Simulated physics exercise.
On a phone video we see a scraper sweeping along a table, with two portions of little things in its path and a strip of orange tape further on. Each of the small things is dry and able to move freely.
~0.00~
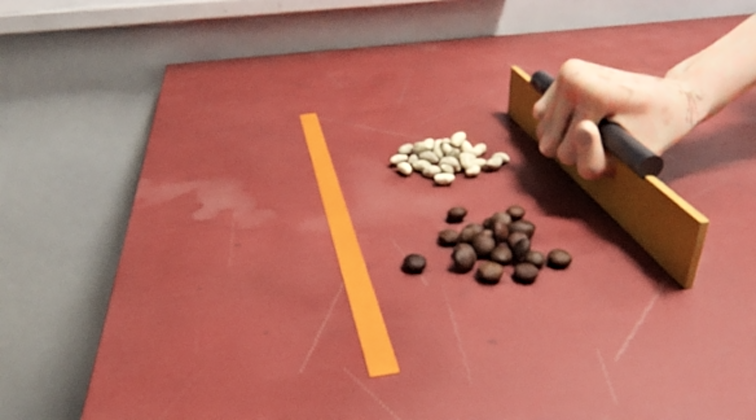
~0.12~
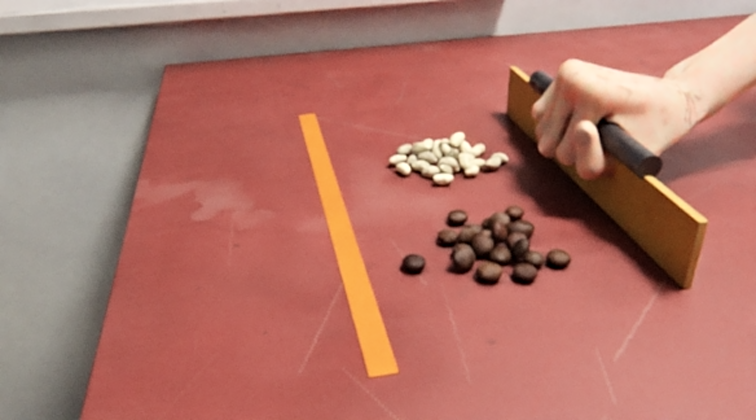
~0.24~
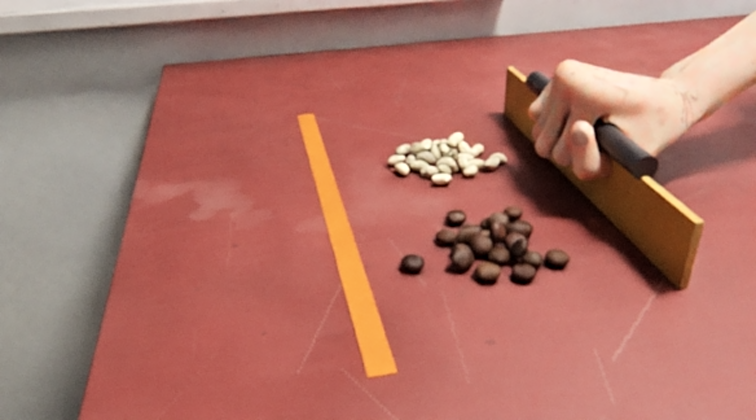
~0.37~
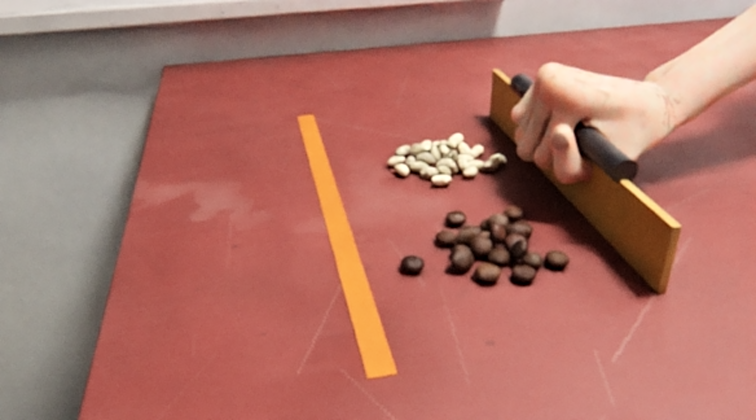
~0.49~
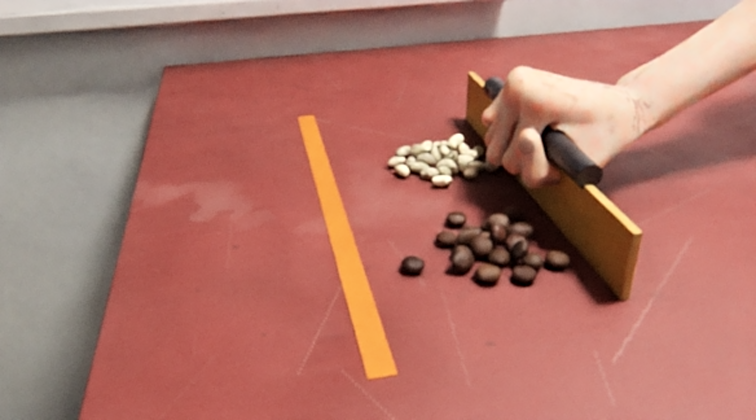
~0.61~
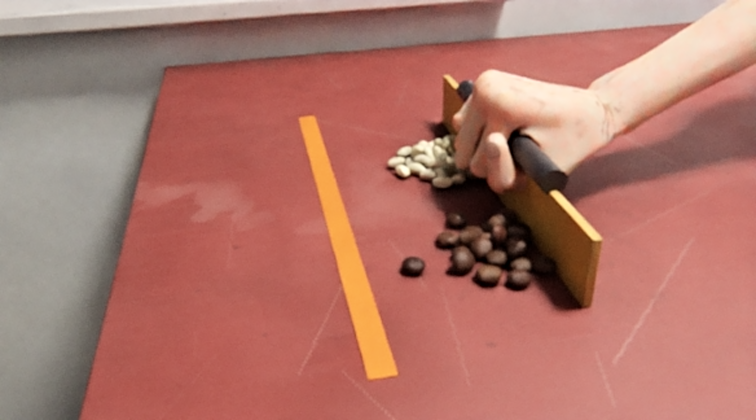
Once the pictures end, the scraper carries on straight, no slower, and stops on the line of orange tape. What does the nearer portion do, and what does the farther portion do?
As I see it, the nearer portion is left whole; the farther portion is left whole.
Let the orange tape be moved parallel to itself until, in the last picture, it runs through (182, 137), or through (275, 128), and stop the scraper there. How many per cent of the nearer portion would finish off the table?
Off the table: Some 60 per cent first, 0 per cent second.
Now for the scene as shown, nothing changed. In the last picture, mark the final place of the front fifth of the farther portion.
Around (265, 189).
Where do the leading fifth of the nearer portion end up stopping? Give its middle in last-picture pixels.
Around (277, 284).
After 0.96 s, scraper still moving, near (406, 147); nearer portion all on the table, its front near (366, 277); farther portion all on the table, its front near (337, 159).
After 1.32 s, scraper stopped at the orange tape; nearer portion all on the table, its front near (260, 292); farther portion all on the table, its front near (258, 167).
At rest (1.8 s), scraper stopped at the orange tape; nearer portion all on the table, its front near (260, 292); farther portion all on the table, its front near (258, 167).
